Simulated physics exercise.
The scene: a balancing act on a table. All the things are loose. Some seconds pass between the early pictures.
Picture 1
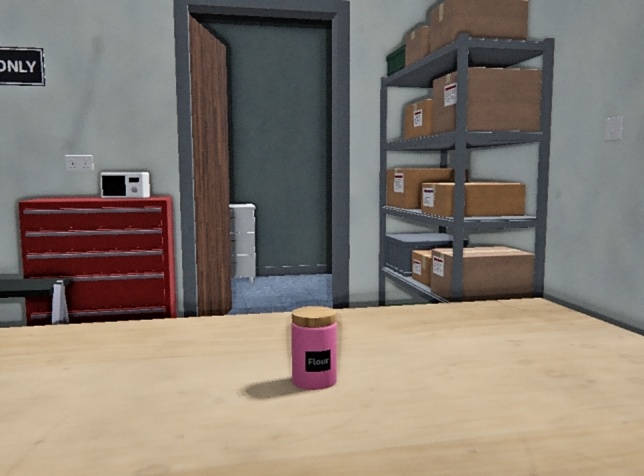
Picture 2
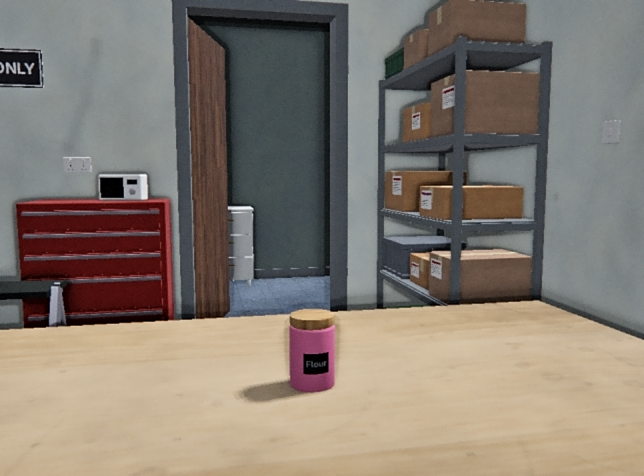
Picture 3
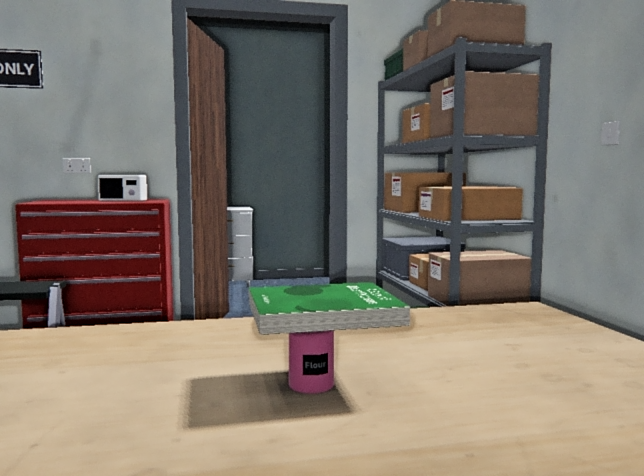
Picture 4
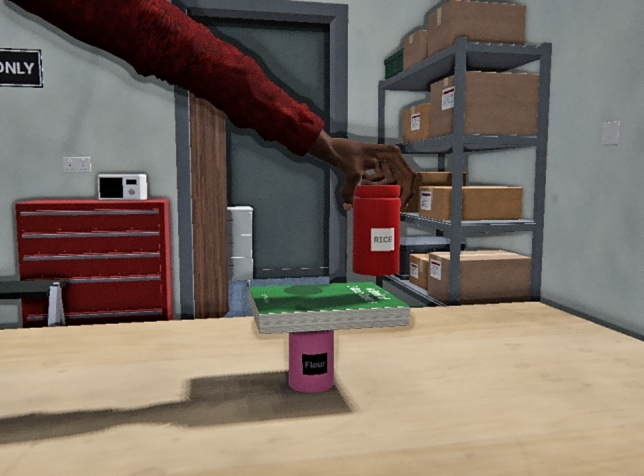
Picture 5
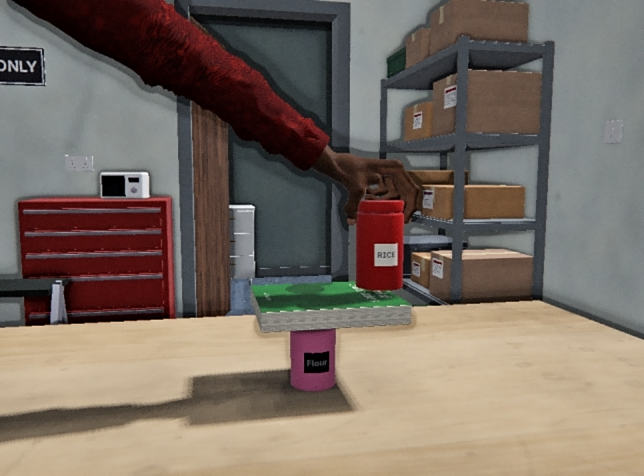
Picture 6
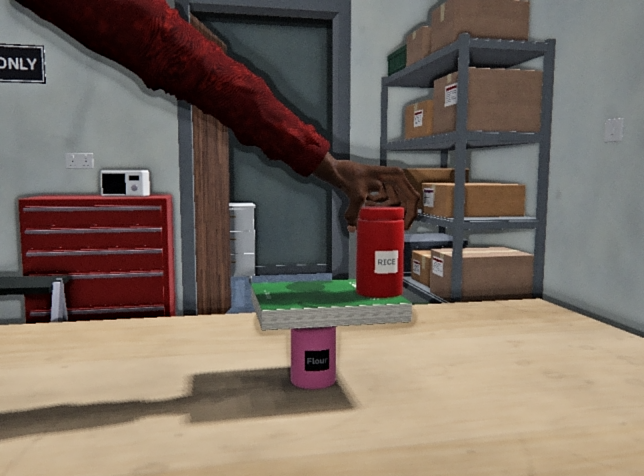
On a table, a green book appears atop a pink jar, and a hand lowers a red jar onto its right side.
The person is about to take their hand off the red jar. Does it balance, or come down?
Here the stack gives way.
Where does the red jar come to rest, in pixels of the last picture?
Around (464, 361).
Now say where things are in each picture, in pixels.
In the first picture, the last thing is not in view yet; pink jar (314, 347).
In the second picture, the last thing is not in view yet; pink jar (312, 349).
In the third picture, the last thing is not in view yet; pink jar (311, 350).
In the fourth picture, still above its spot; red jar (376, 229); pink jar (311, 350).
In the fifth picture, still above its spot; red jar (380, 244); pink jar (313, 348).
In the sixth picture, set down, still held; red jar (380, 251); pink jar (313, 346).
Then, 0.40 s after the last picture, red jar now fallen; green book tipped 60° from how it was.
Then, 0.50 s after the last picture, green book tipped 73° from how it was.
Then, 0.90 s after the last picture, green book tipped 63° from how it was.
At rest, fallen, red jar; tipped over in the stack, green book; pink jar in place. Seen from the same camera at the end, red jar near (465, 361). The stack loses its balance.
